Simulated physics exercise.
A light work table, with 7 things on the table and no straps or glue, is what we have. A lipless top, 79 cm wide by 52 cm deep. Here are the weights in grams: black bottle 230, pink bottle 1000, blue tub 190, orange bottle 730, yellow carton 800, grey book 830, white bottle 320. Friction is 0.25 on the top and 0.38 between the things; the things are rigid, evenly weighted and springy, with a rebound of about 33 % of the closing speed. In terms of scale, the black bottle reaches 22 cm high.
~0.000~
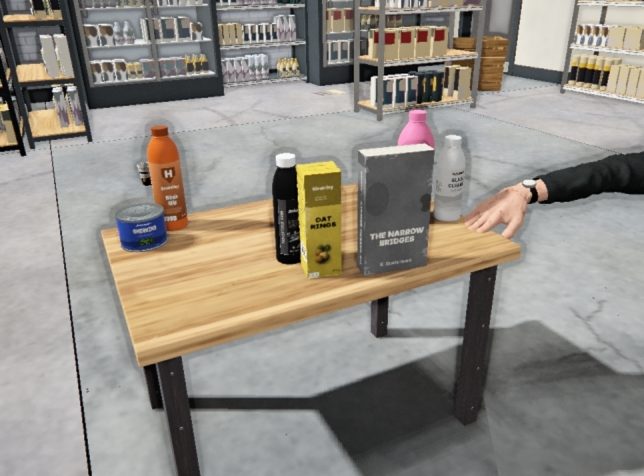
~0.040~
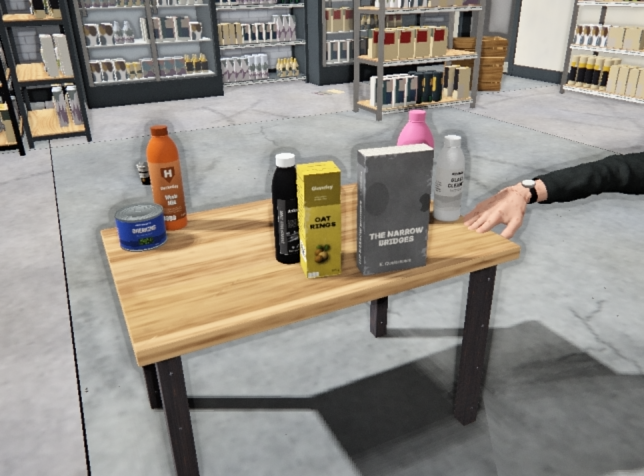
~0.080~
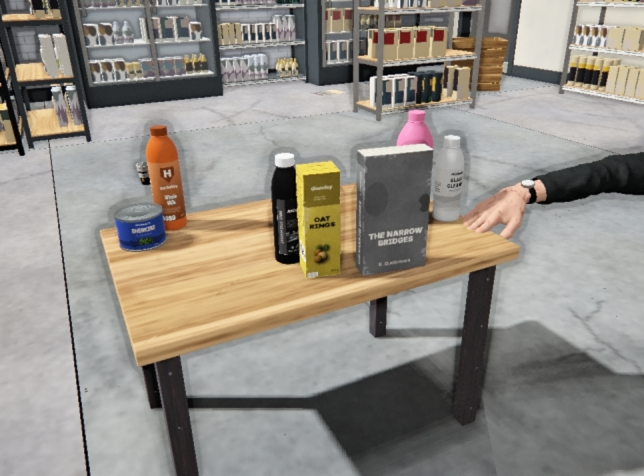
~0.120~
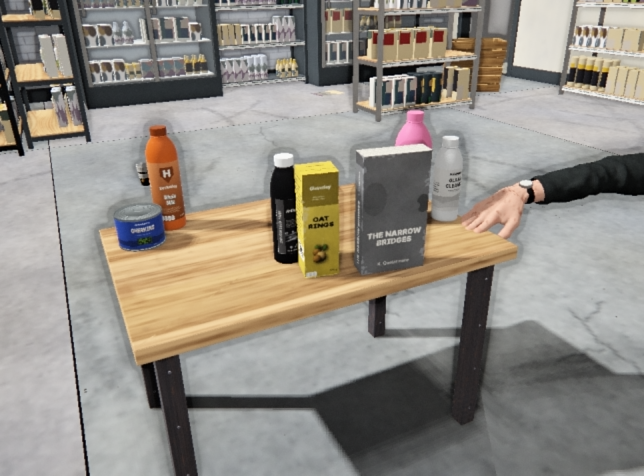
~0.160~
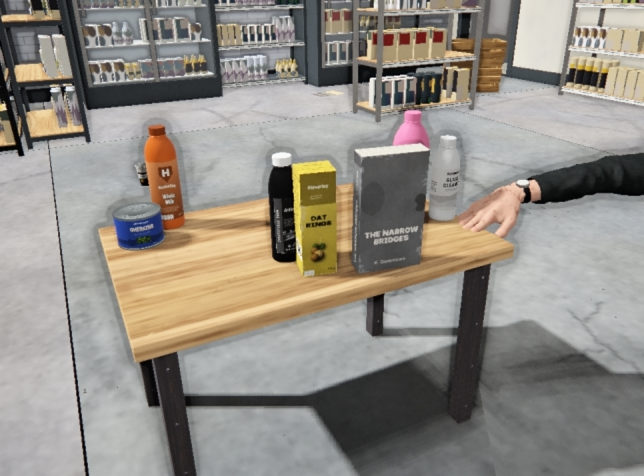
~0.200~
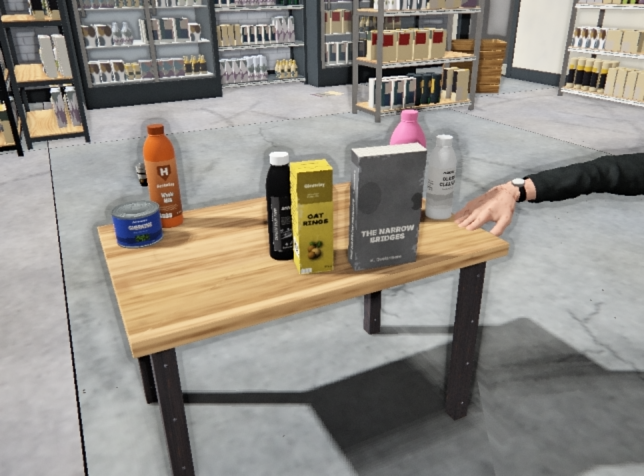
Wooden table with bottles, a blue tub, a yellow carton and a grey book shifting slightly left, a hand resting on its right edge.
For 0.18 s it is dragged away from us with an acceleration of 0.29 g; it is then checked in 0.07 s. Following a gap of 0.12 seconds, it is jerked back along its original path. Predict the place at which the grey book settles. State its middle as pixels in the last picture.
The grey book settles at roughly (369, 230).
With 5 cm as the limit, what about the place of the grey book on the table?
As for the grey book, it gets displaced.
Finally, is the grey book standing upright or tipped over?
Well, the grey book tumbles down.
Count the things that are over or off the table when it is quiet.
The answer: 1.
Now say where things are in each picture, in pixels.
Grey book (394, 211); black bottle (288, 210), in the first picture.
Blue tub (141, 227); orange bottle (166, 178), in the second picture.
Yellow carton (319, 221); white bottle (449, 179), in the third picture.
Table 1 cm from its start; black bottle (286, 209), in the fourth picture.
Table 1 cm from its start; blue tub (139, 226); orange bottle (164, 177), in the fifth picture.
Table 3 cm from its start; grey book (386, 208) at 4° to upright; yellow carton (312, 218), in the sixth picture.
Around 0.40 s, table 6 cm from its start; grey book at 3° to upright near (372, 200); black bottle shifted 2 cm; pink bottle shifted 2 cm.
Around 0.60 s, table 2 cm from its start; grey book at 39° to upright near (370, 200); black bottle shifted 3 cm; pink bottle shifted 2 cm.
Around 0.80 s, grey book on its side near (369, 225).
Finally (1.4 s), on their side or leaning hard on the table, grey book; the other 6 still in place (within 5 cm). Final places as that camera would see them, grey book near (369, 230).
